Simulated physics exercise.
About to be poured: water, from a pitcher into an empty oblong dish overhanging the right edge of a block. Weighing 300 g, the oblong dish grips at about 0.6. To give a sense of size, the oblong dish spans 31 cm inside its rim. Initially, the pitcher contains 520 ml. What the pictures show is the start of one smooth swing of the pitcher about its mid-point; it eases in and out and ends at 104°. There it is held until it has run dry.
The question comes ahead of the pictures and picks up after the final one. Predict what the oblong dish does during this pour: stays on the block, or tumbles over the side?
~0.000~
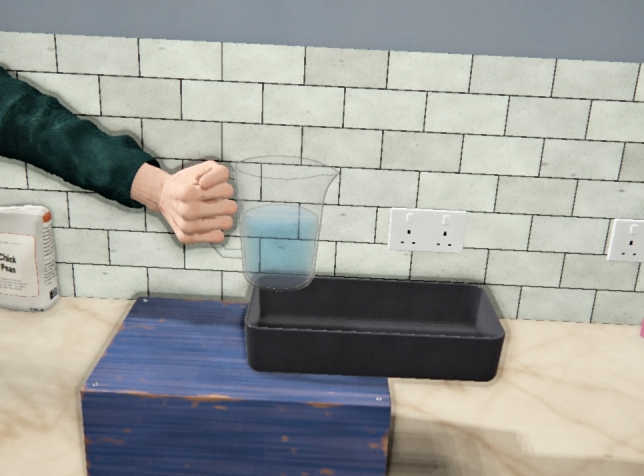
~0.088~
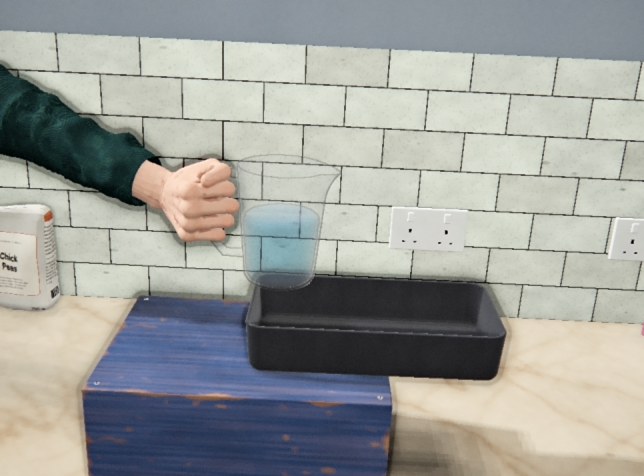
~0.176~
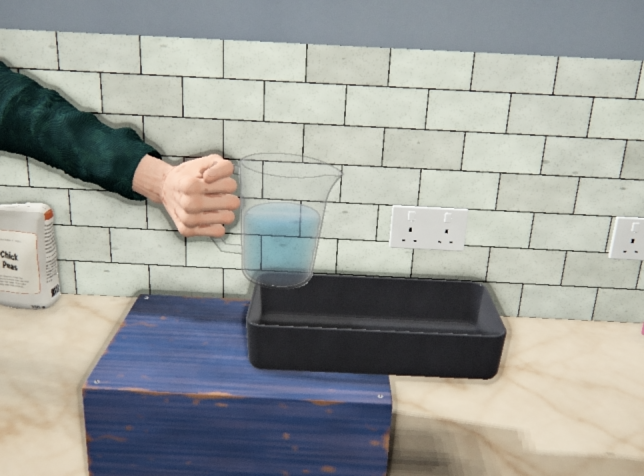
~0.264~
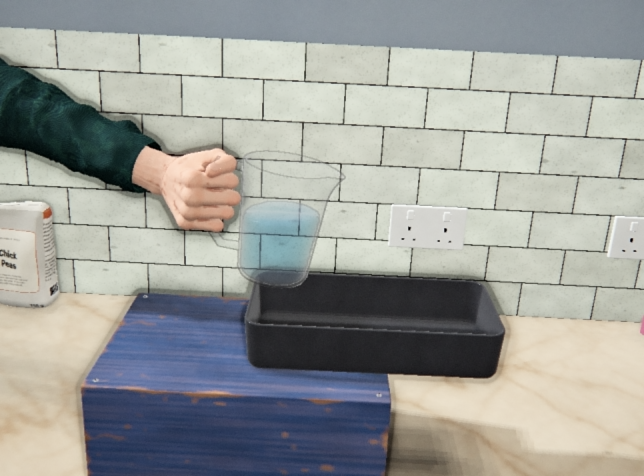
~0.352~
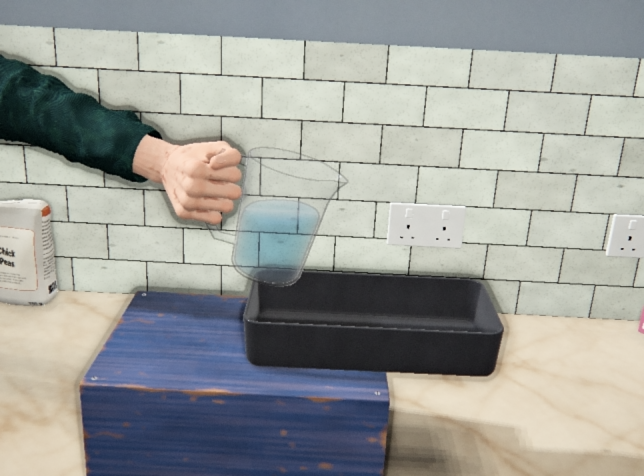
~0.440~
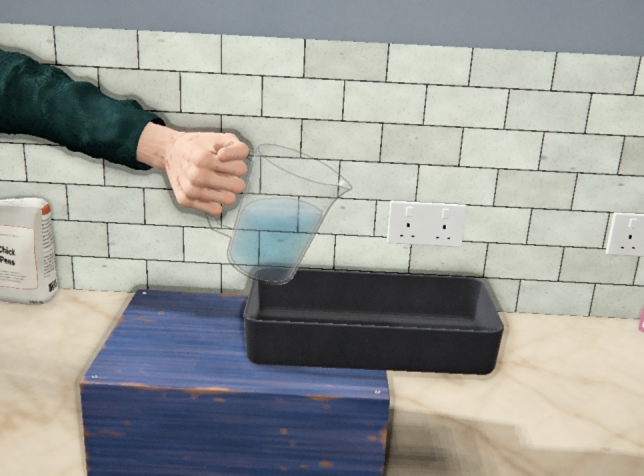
It tumbles over the side.
Then, 0.92 s in, the tilt is 67° and 96 per cent is still to pour; the oblong dish lies level with 0 per cent in it.
Then, 1.28 s in, the tilt is 96° and 39 per cent is still to pour; the oblong dish lies level with 47 per cent in it.
Then, 1.65 s in, the tilt is 104° and 2 per cent is still to pour; the oblong dish leans 2° with 95 per cent in it.
Then, 2.05 s in, the tilt is 104° and 0 per cent is still to pour; the oblong dish leans 44° with 95 per cent in it.
Finally, the oblong dish leans 60° with 0 per cent in it.
